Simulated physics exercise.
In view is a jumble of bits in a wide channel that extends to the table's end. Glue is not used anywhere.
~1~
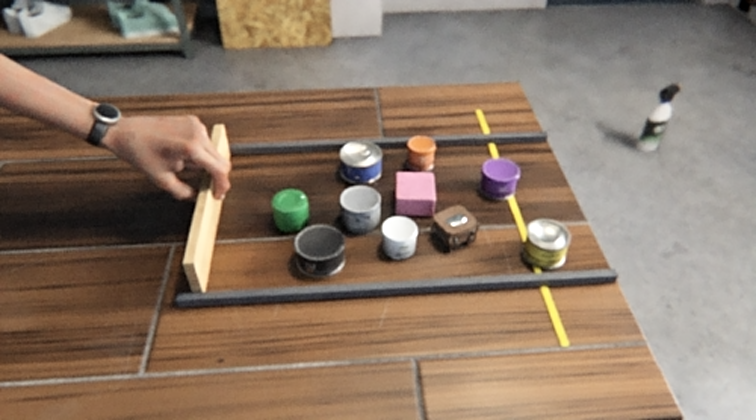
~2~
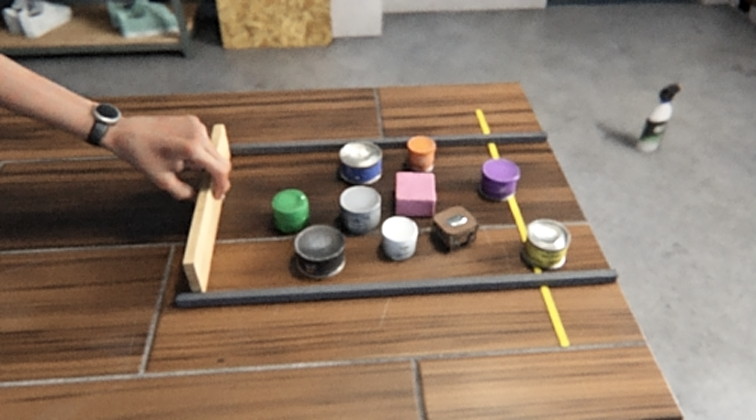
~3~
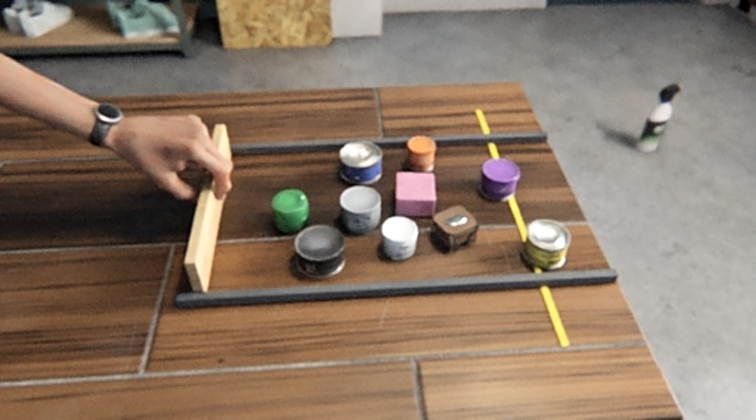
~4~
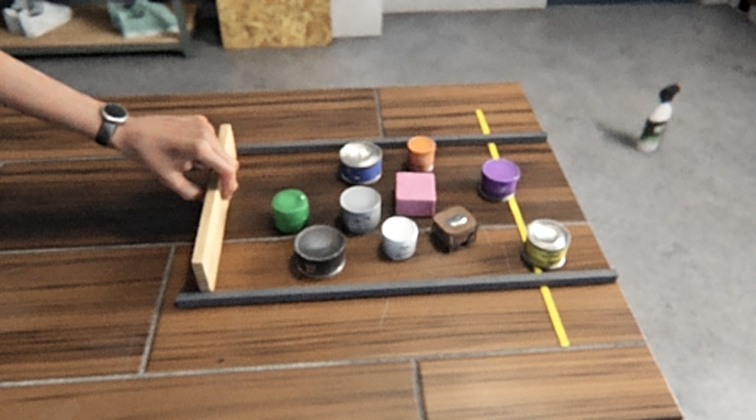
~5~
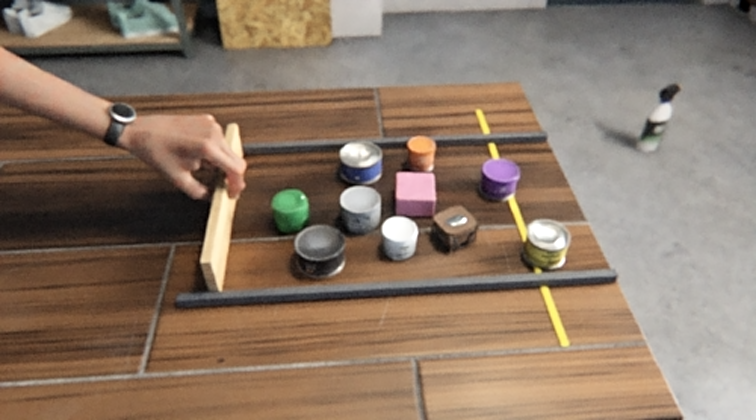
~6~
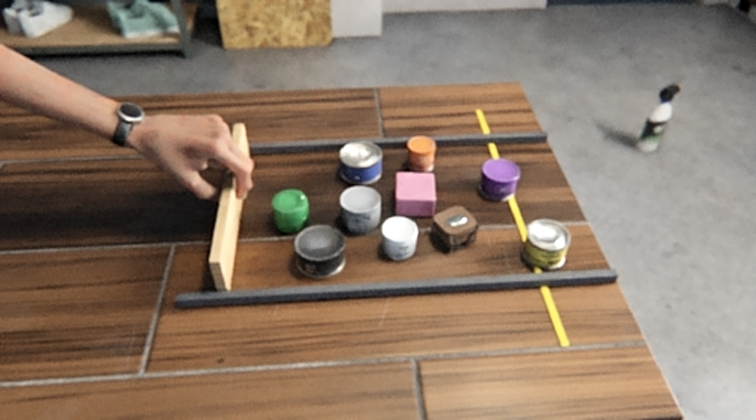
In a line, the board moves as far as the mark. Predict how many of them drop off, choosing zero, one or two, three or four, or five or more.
One or two drop off.
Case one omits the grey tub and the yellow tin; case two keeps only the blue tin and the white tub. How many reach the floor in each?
Fallen: 0, and 1 in the other try.
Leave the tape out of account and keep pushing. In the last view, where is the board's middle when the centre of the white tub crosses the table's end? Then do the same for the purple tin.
Near (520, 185) in the first case, near (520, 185) in the other.
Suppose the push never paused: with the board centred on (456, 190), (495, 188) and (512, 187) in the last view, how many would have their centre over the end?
Respectively 0, 1 and 2.
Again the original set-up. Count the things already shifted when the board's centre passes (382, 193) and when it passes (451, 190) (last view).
I make it 8 at the first spot and 10 at the other.
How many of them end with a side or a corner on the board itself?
The number is 4.
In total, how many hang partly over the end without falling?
That would be 2.
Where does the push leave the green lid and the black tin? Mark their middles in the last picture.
Final pixels, roughly: (533, 200) for the first, (556, 243) for the other.
Soon after, none off yet; yellow tin at rest near (546, 244); purple tin at rest near (499, 180); brown case at rest near (454, 229).
In the end, the number that fall off is one or two; gone, brown case and yellow tin.
